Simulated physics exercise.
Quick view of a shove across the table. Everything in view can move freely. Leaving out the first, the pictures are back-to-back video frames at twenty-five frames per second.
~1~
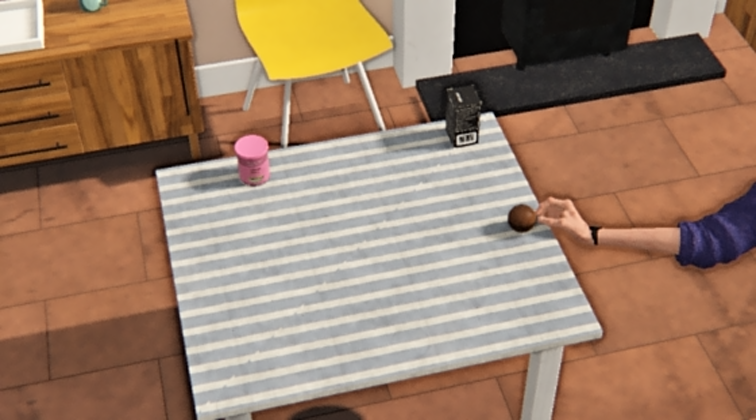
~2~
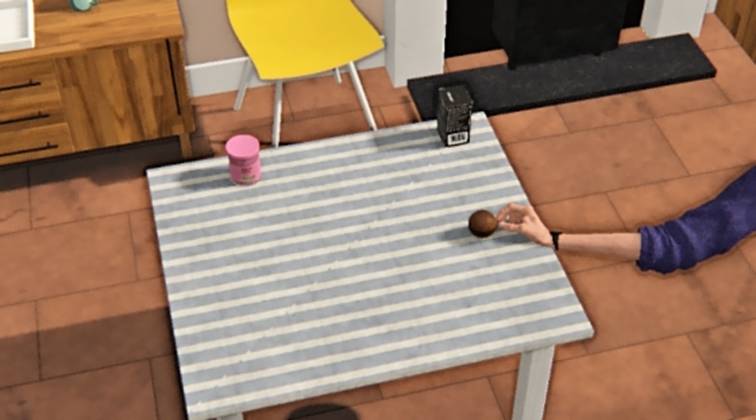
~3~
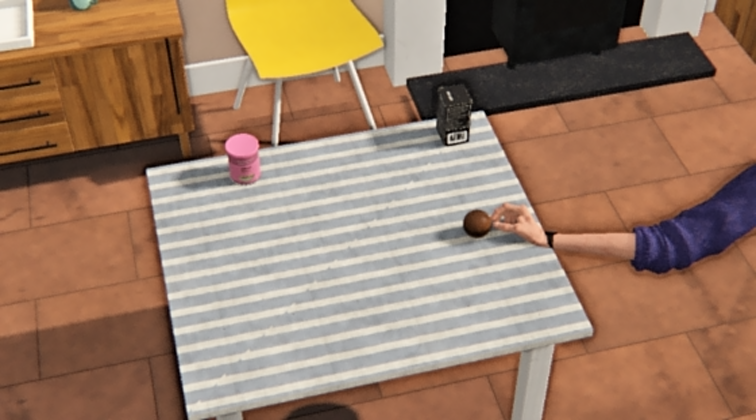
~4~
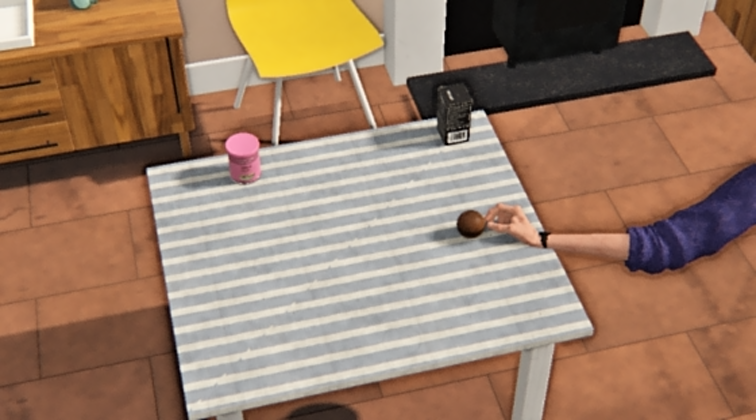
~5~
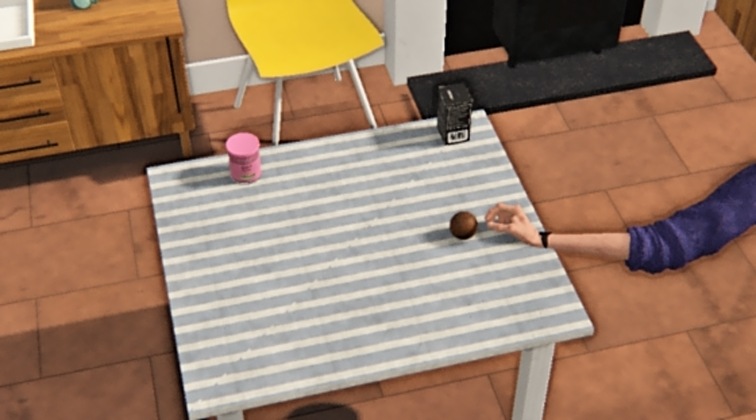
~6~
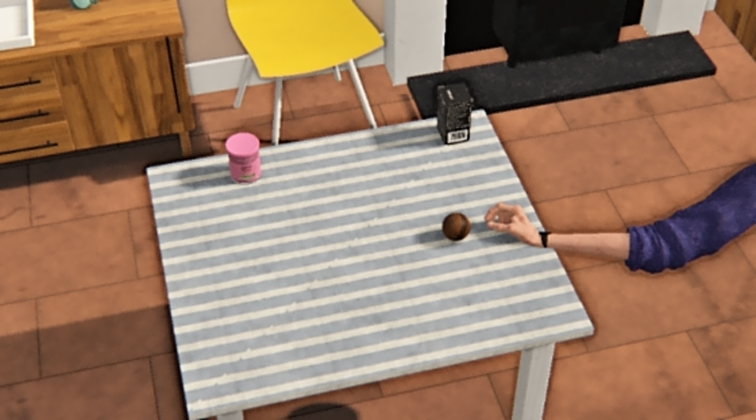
A brown ball, held at the fingertips of a hand reaching in from the right, moves left over a striped table with a pink container and a black box near its far edge. The fingers then let go, and the ball rolls a little farther left while the hand stays behind.
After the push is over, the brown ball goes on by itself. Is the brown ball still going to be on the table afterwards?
It winds up on the table.
Then, 0.30 s later than the last frame, brown ball moved well along near (406, 237).
Then, 0.80 s later than the last frame, brown ball moved well along near (343, 249).
When it is over, moved from the start, brown ball. End places, in pixels of the last picture, brown ball near (297, 257).
